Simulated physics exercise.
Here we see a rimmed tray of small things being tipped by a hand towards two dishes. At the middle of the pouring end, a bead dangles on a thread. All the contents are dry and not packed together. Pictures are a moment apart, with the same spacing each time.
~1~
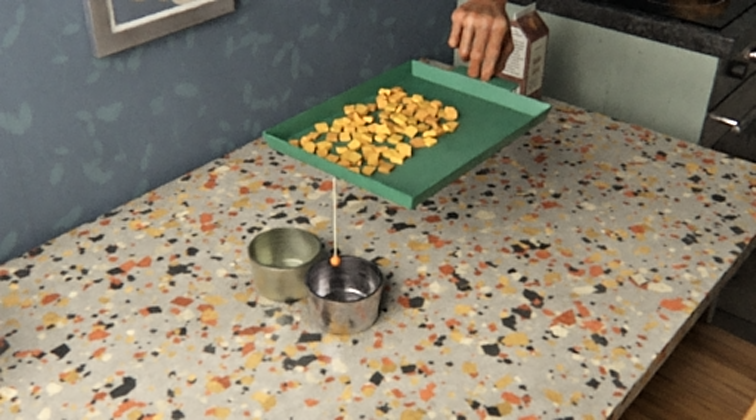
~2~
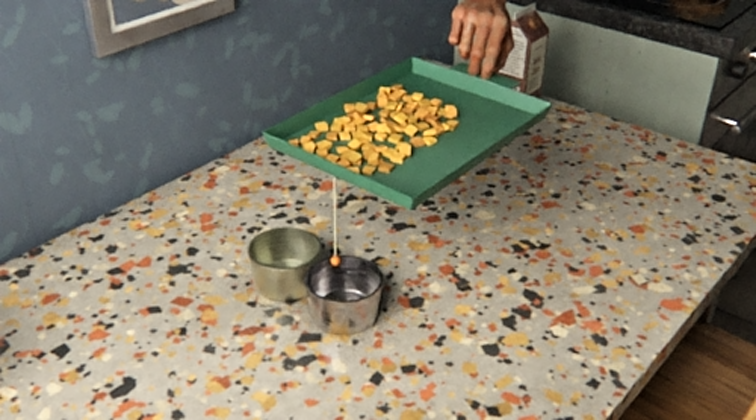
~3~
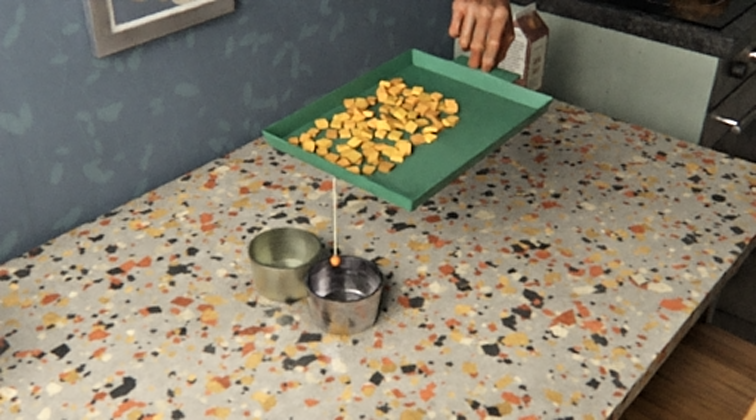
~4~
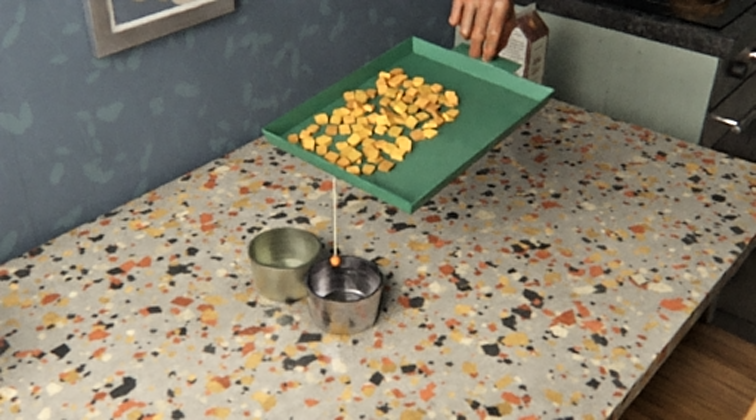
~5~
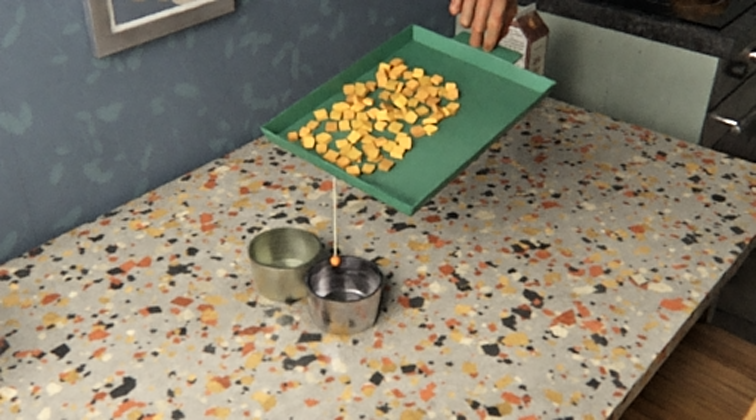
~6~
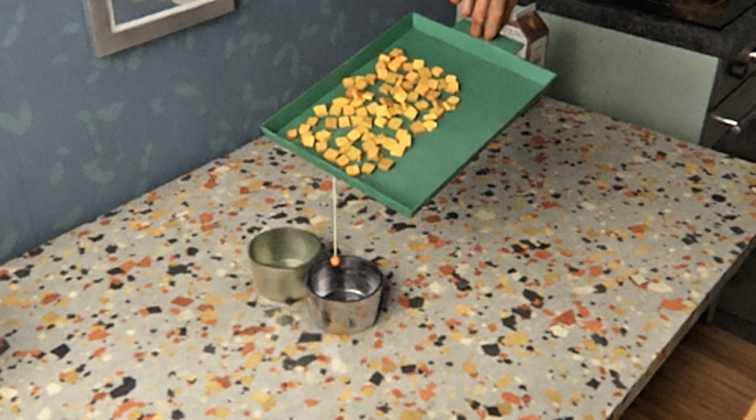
In this clip, a hand gradually raises the far end of a green rimmed tray of small yellow cereal squares above two small dishes on a speckled countertop, steepening its tilt, while a bead hangs on a thread.
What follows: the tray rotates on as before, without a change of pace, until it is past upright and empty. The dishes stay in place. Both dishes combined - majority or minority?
By the end, the dishes are holding not even half of the load, I'd say.
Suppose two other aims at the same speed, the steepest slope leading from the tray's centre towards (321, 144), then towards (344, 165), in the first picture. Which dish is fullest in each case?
For the first place it's the left-side dish, for the second the left-side dish.
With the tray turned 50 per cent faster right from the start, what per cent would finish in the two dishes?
I'd put it near 0 per cent.
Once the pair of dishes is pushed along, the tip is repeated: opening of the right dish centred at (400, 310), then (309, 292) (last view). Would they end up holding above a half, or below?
At the first place above a half, at the second under half.
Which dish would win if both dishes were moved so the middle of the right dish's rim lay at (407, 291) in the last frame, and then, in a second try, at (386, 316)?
One: The right-hand dish. Two: Right.
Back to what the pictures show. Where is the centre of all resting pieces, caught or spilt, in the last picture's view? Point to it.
(390, 349).
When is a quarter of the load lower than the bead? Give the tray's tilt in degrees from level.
95 degrees.
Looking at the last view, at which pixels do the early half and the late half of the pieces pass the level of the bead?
Earlier portion about (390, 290); later portion about (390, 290).
Just after the last frame, tray tipped steeply; almost all on the tray; just a few in the air.
A moment on, tray tipped right over; roughly two thirds on the tray; just a few in the right dish; roughly a quarter outside both; about a tenth in the air.
Further on, tray tipped past a quarter turn; just a few in the right dish; almost all outside both.
When it is over, tray tipped past a quarter turn; just a few in the right dish; not one in the left dish; almost all outside both.
